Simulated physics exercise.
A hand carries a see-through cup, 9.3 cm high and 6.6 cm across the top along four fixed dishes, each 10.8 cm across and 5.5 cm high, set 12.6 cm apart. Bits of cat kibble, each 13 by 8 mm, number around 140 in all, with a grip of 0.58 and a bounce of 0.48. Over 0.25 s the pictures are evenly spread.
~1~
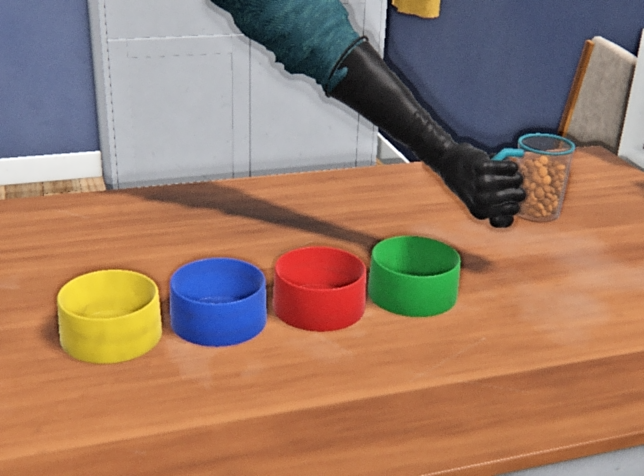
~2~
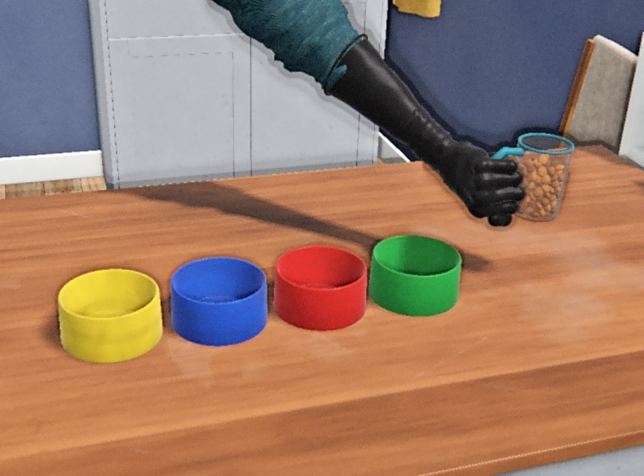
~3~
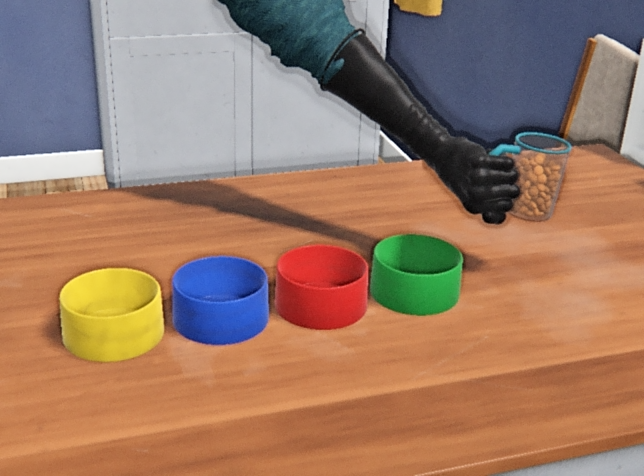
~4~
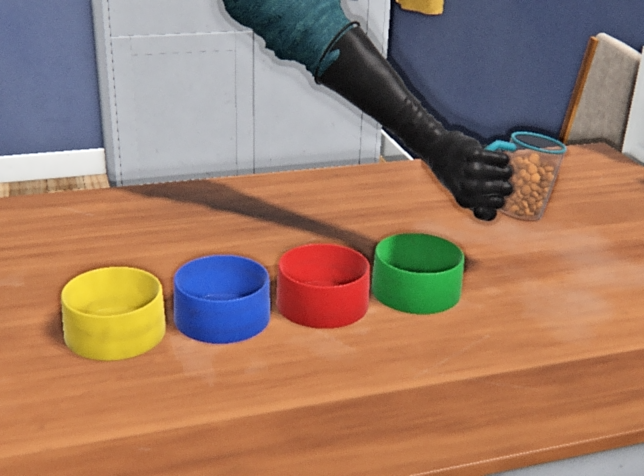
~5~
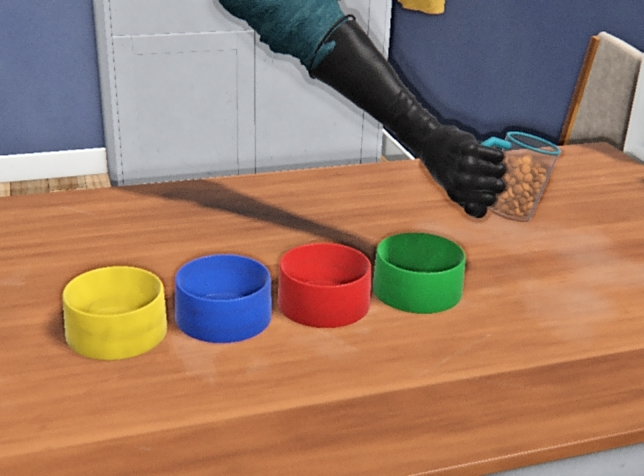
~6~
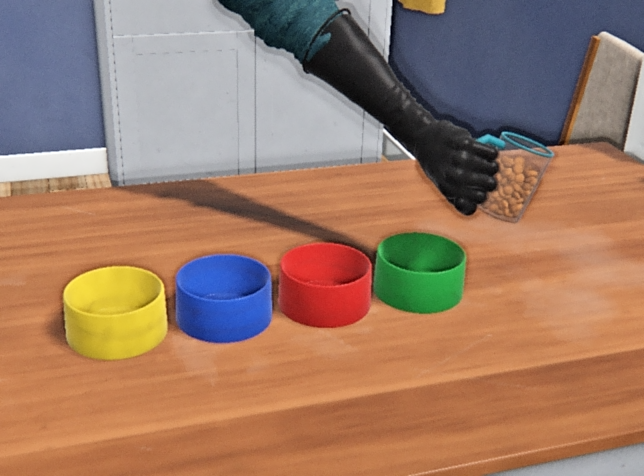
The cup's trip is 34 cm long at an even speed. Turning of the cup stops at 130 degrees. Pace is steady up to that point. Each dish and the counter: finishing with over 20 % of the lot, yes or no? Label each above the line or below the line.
Red: Above the line; blue: Below the line; green: Below the line; yellow: Below the line; counter: Below the line.
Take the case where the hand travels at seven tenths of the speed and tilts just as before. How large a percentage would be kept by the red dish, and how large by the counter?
Red: 0; counter: 20.
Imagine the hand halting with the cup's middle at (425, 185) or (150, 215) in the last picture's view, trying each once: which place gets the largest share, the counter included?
Most lands at green on the first run and at red on the second.
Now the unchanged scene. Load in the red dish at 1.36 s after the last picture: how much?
I'd say around 85 per cent.
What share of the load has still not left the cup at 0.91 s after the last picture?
Load share: Near 100 percent.
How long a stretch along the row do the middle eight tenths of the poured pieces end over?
It covers some 6 centimetres of the row.
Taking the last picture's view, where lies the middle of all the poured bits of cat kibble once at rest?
I'd say roughly (332, 290).
Then, 0.55 s after the last picture, tilt 72 degrees; cup holds 100 %.
Then, 0.91 s after the last picture, tilt 107 degrees; cup holds 100 %.
Then, 1.36 s after the last picture, tilt 130 degrees; cup holds 10 %, red 85 %.
In the end, red 95 %, blue 0 %, green 0 %, yellow 0 %, counter 0 %.
